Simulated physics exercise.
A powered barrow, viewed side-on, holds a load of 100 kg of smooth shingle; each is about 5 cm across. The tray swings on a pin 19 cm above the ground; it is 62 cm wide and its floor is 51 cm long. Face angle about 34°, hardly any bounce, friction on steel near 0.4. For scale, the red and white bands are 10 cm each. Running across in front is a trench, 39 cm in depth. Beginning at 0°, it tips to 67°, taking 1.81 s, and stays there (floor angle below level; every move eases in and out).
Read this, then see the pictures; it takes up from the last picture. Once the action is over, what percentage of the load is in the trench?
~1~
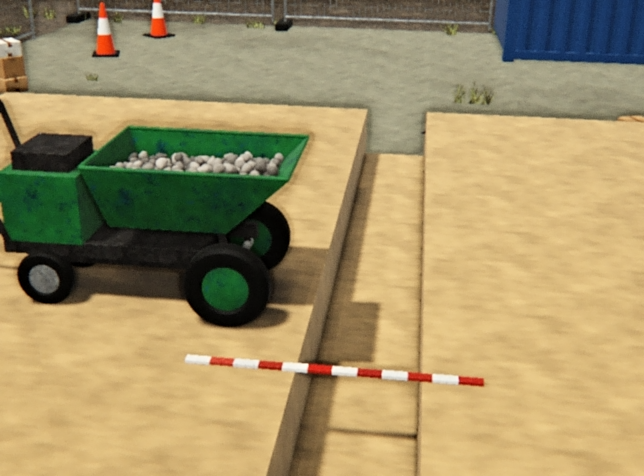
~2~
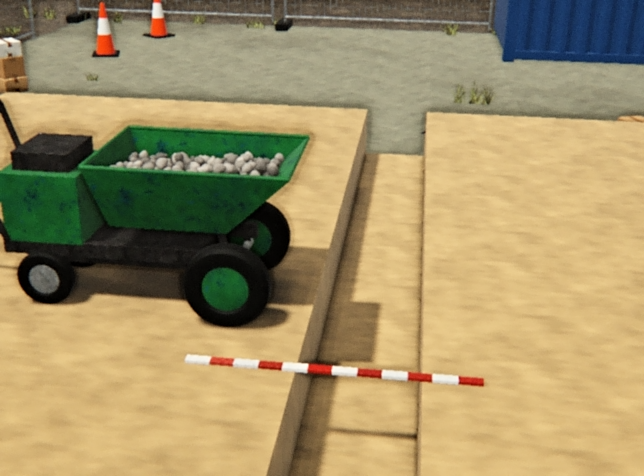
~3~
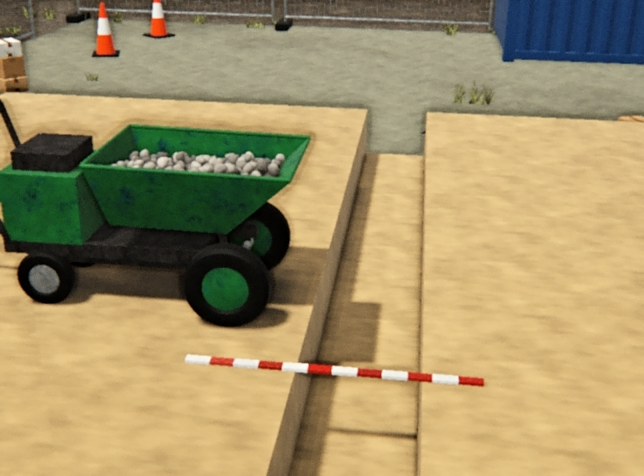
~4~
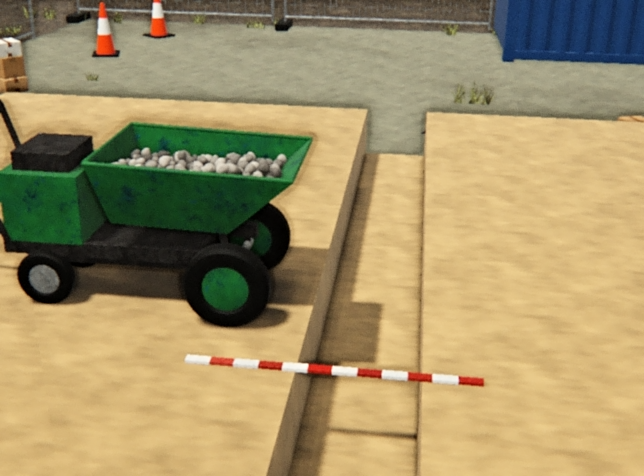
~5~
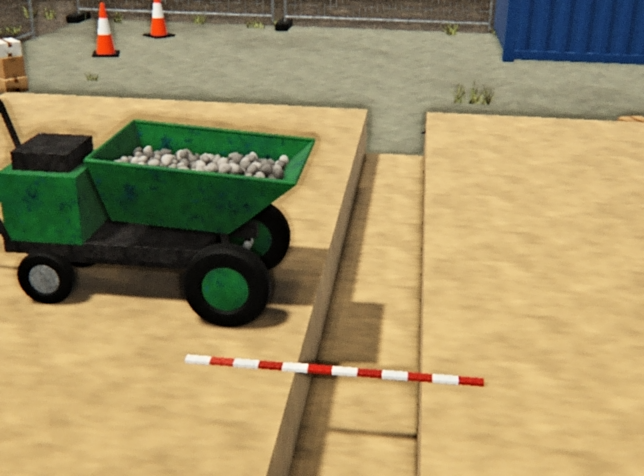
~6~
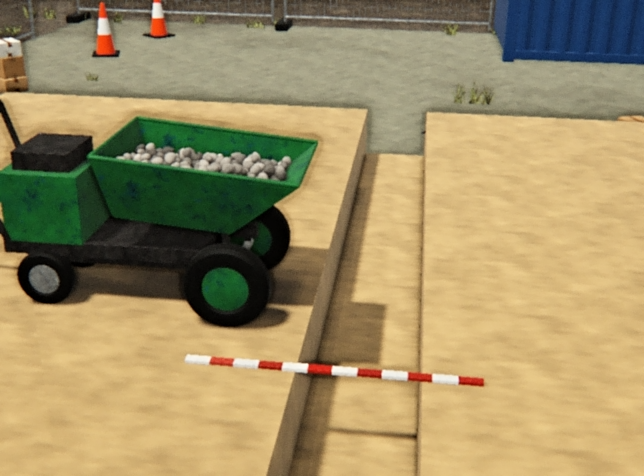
About 90 in every hundred.
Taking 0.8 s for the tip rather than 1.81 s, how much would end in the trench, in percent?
Roughly 75% would finish there.
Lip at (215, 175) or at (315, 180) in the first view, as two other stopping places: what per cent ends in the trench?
From the first place around 100 per cent, from the other around 60.
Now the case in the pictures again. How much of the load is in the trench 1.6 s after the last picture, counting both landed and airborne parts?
I'd say near 60 per cent at that time.
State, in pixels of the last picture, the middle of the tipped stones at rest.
Look at roughly (387, 370).
Then, 1.1 s after the last picture the floor is at 57°, 100 % in the tray; the foremost stones are at (372, 256).
Then, 1.6 s after the last picture the floor is at 67°, 30 % in the tray, 62 % in the trench, 8 % past the trench; the foremost stones are at (488, 313).
Then, 2.0 s after the last picture the floor is at 67°, 6 % in the tray, 83 % in the trench, 10 % past the trench; the foremost stones are at (534, 322).
Then, 3.9 s after the last picture the floor is at 67°, 0 % in the tray, 90 % in the trench, 10 % past the trench; the foremost stones are at (542, 319).
